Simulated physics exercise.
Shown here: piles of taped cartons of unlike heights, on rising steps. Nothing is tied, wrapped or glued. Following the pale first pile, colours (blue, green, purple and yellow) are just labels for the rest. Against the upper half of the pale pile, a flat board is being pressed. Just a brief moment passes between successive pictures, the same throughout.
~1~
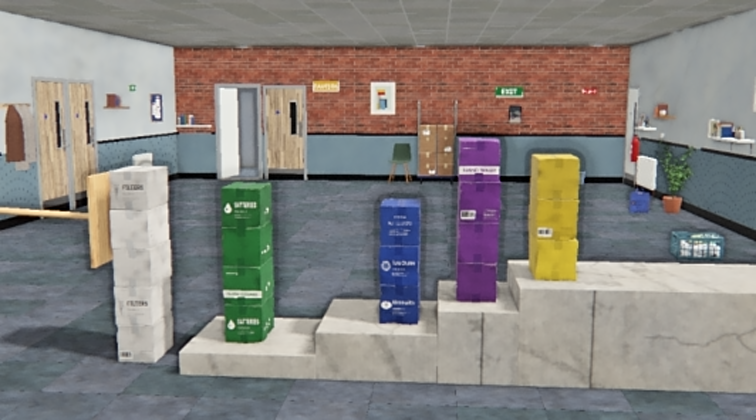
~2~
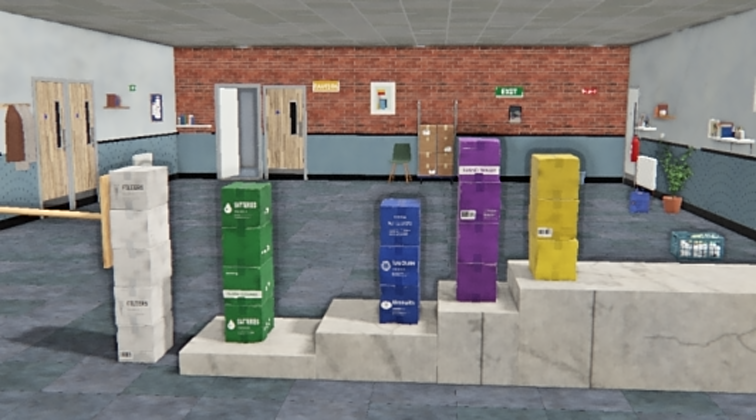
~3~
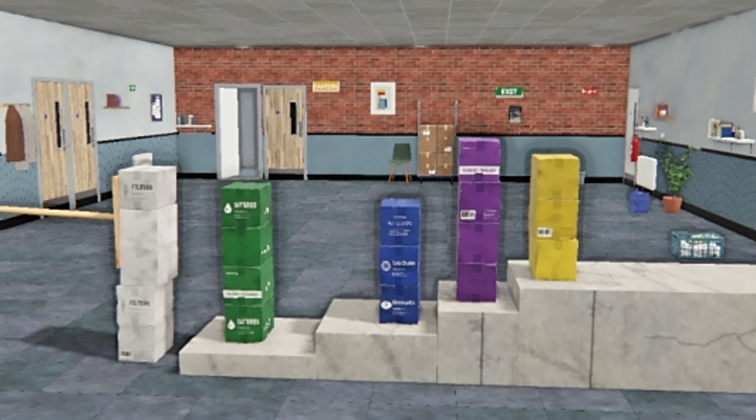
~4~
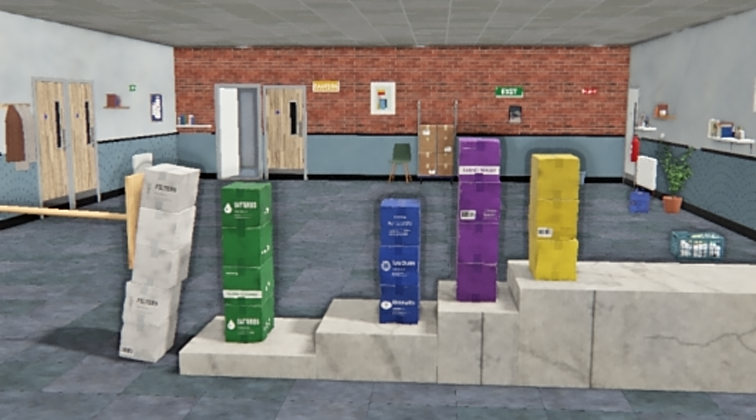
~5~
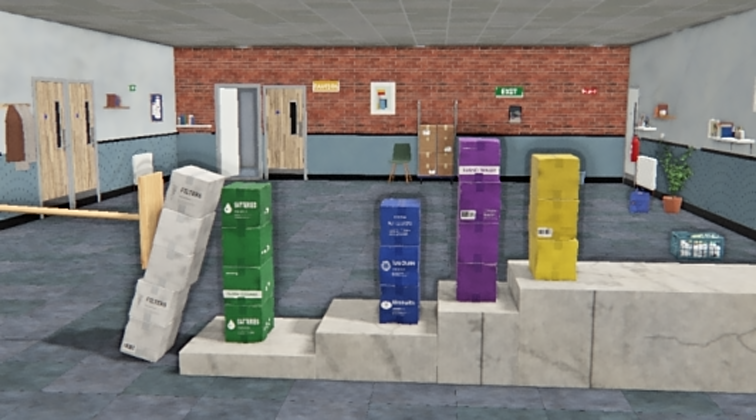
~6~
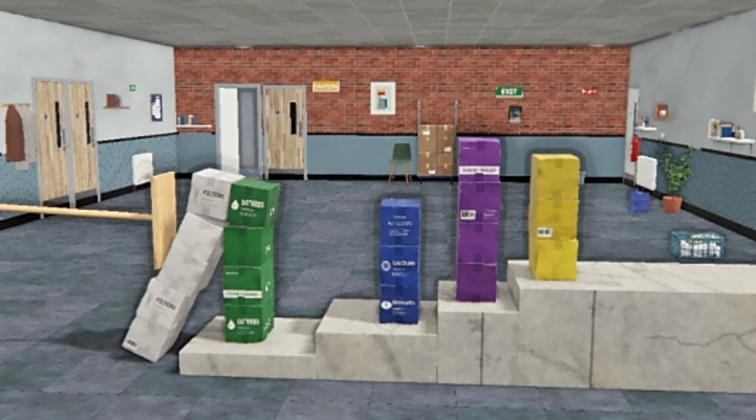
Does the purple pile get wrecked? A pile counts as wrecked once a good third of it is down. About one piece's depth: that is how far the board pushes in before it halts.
No, it survives.
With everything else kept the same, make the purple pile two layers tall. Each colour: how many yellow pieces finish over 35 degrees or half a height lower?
For yellow, the count is 0.
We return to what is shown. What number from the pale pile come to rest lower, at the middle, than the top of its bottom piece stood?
Of the pale pieces, the number is 1.
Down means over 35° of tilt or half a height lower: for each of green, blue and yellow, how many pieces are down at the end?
Count per pile - green: 4; blue: 0; yellow: 0.
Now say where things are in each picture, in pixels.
In the first frame (we follow the side turned to the camera), board (90, 210) not yet touching; top purple carton (480, 162); top green carton (241, 208); no other piece has moved.
In the second frame, board (103, 210) not yet touching; top purple carton (480, 162).
In the third frame, board (116, 210) pushing; top purple carton (480, 162).
In the fourth frame, board (128, 211) pushing, top of the pale pile leaning a little; top purple carton (480, 162); no other piece has moved.
In the fifth frame, board (141, 211) pushing, top of the pale pile leaning clearly; top purple carton (480, 162); no other piece has moved.
In the sixth frame, board (154, 211) pushing, top of the pale pile leaning a little; top purple carton (480, 162); top green carton (248, 206) tipped a little; one has shifted.
Soon, 3 of the pale pile down; none of the 4 purple cartons down (0 of 14 in all colours); top purple carton unmoved; top green carton tipped a little.
A while on, 5 of the pale pile down; none of the 4 purple cartons down (0 of 14 in all colours); top purple carton unmoved; top green carton tipped well over, a little lower.
Towards the end, 5 of the pale pile down; none of the 4 purple cartons down (4 of 14 in all colours); top purple carton unmoved; top blue carton tipped a little.
Finally, 5 of the pale pile down; none of the 4 purple cartons down (4 of 14 in all colours); top purple carton unmoved; top blue carton tipped a little. Seen by the last camera, middles, top purple carton near (479, 159), top blue carton near (438, 224).
